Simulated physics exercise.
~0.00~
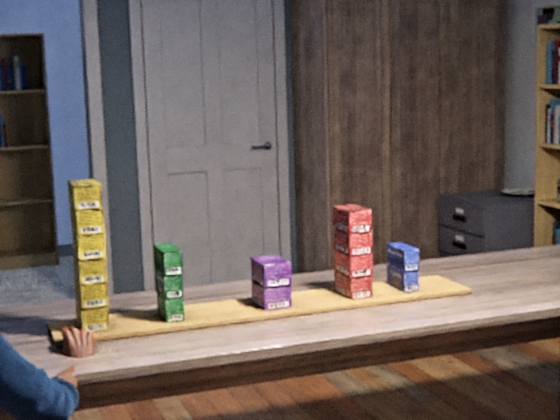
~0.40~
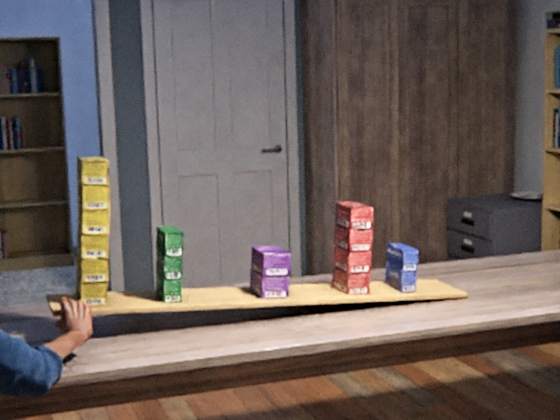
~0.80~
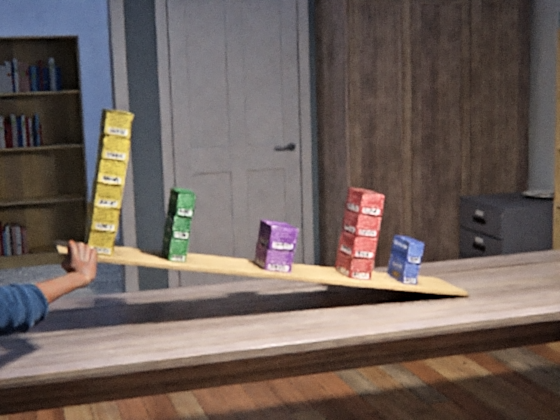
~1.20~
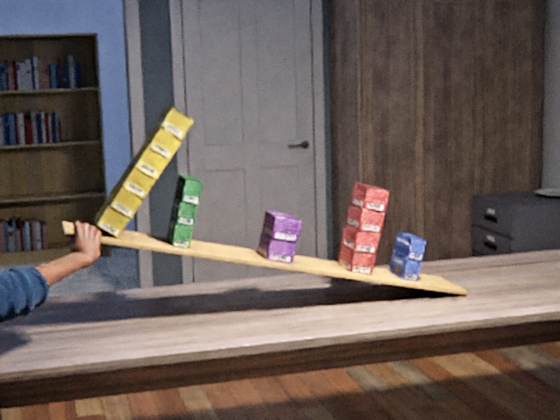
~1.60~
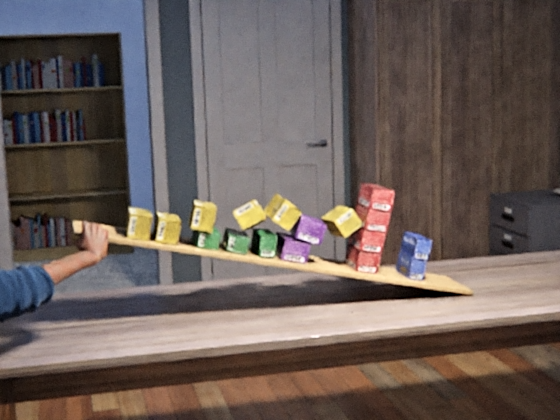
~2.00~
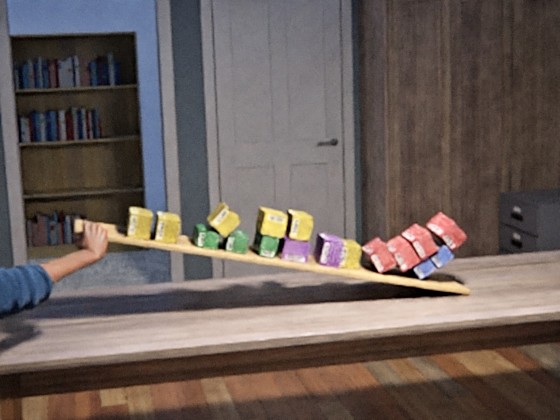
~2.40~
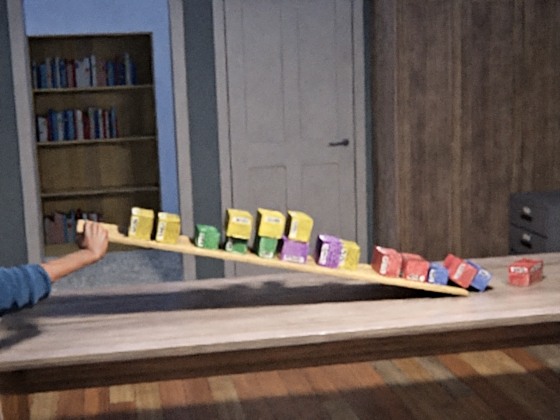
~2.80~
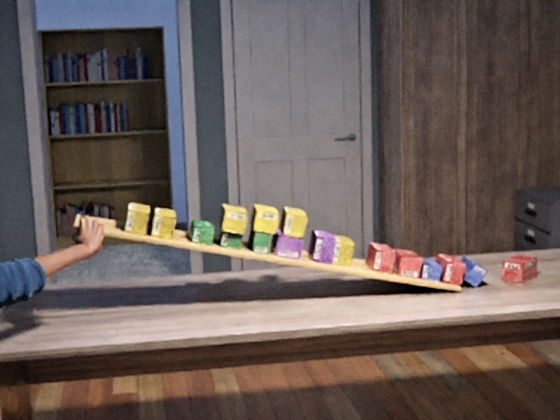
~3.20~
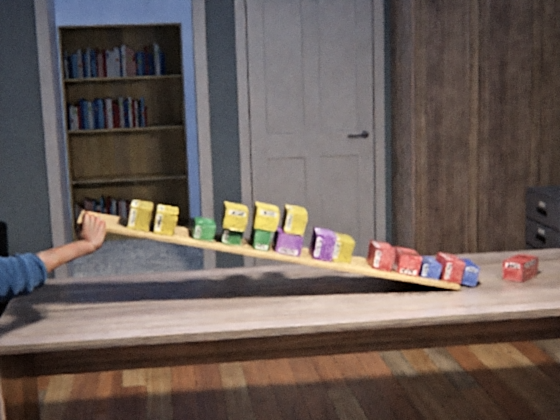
A hand lifts one end of a board, and its five coloured packet stacks topple.
